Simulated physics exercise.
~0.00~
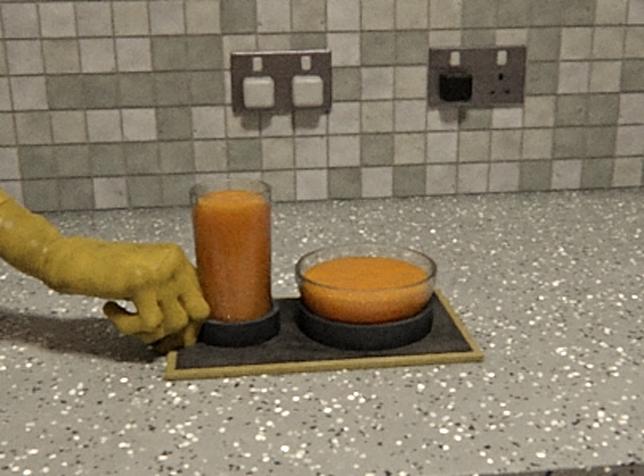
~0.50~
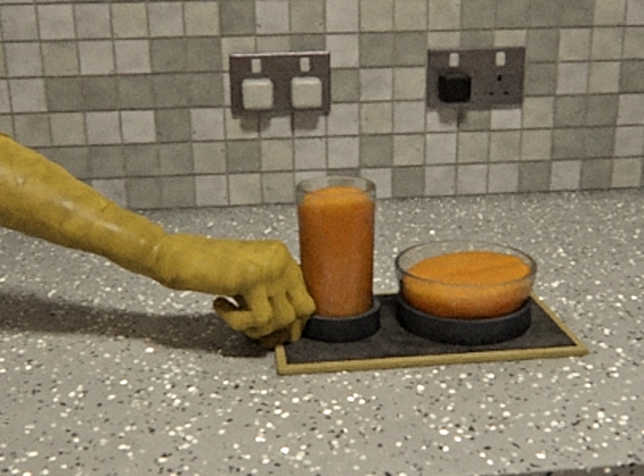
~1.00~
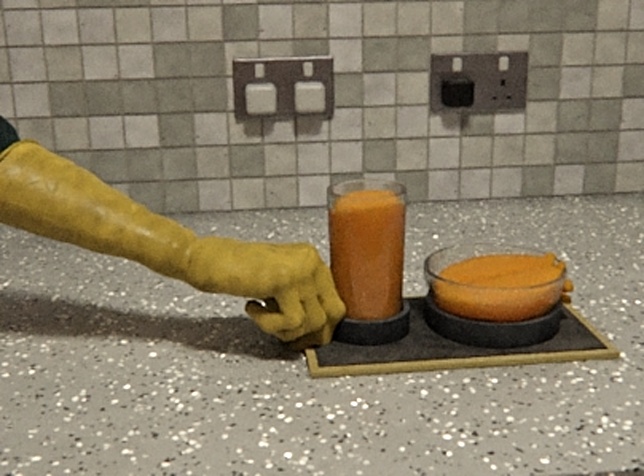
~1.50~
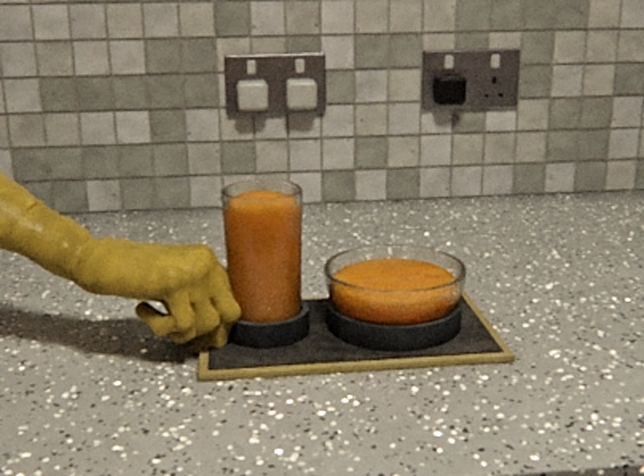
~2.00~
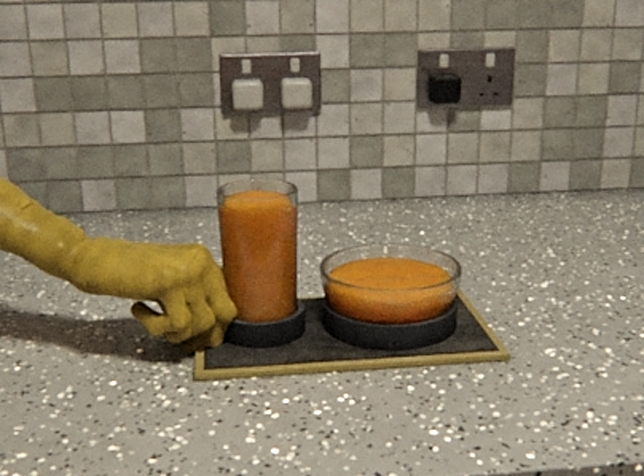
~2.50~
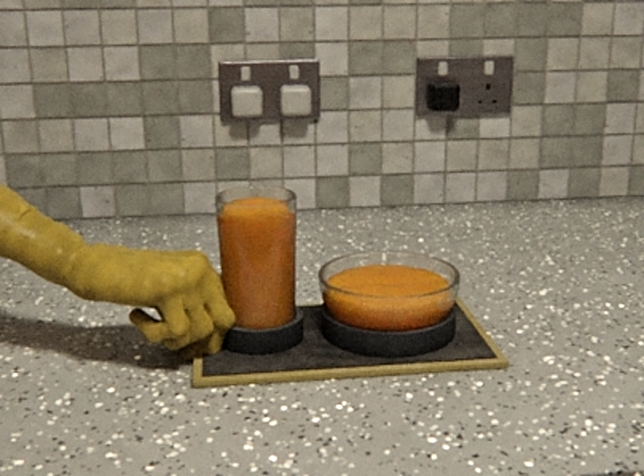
We see a yellow hand slide a tray holding a slim glass and a bowl of orange juice to the right across a speckled counter, juice slopping over the bowl's right rim, then draw it partway back left, where it rests with both vessels upright.
